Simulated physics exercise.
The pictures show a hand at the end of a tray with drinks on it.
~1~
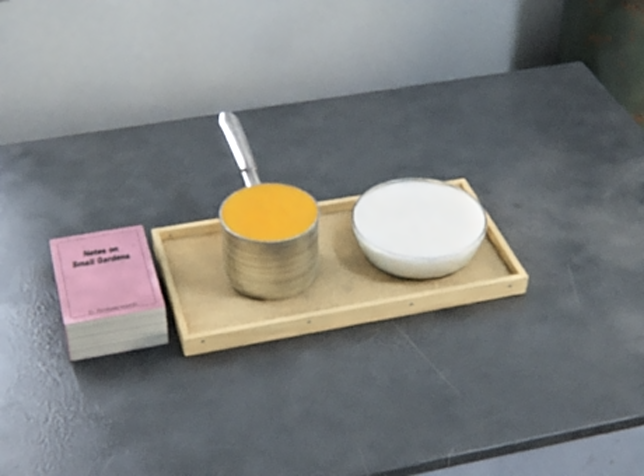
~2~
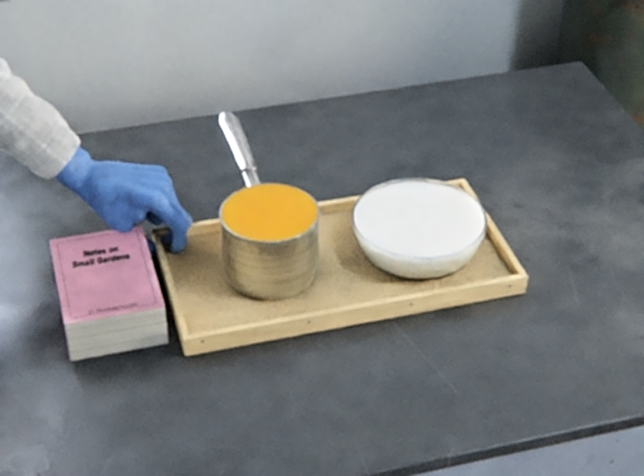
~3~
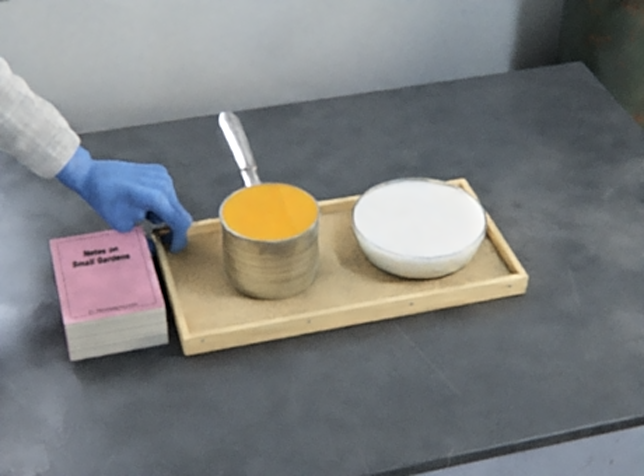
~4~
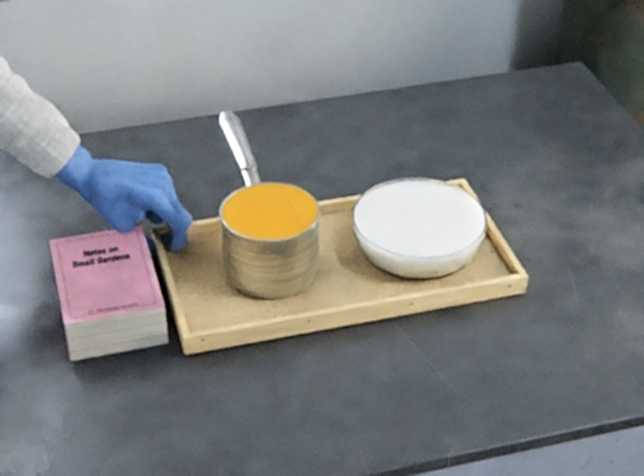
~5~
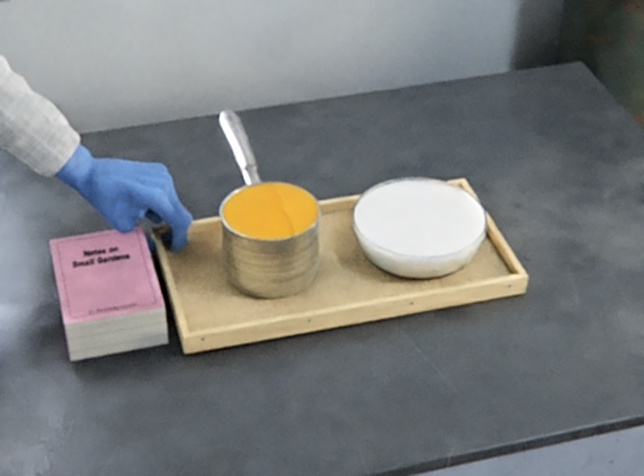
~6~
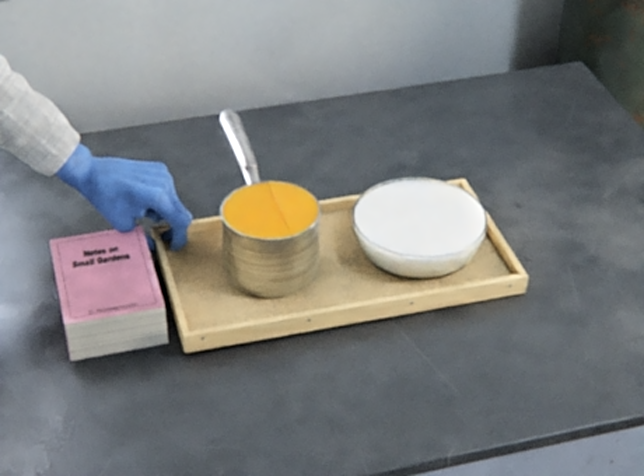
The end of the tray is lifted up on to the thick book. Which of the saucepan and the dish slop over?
Saucepan: It will get wet outside; dish: It will get wet outside.
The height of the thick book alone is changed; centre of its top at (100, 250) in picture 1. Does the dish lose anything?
Result noted: Some overflow.
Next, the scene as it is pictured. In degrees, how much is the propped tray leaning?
8 degrees, give or take.
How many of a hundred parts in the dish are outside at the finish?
Roughly 26 per cent.
Next, the tray slopes by about 5°; saucepan, it has slopped over; dish, it has slopped over.
After that, the tray slopes by about 10°; saucepan, it has slopped over; dish, it has slopped over.
Finally, the tray slopes by about 8°, resting on the thick book; saucepan, it has slopped over; dish, it has slopped over.
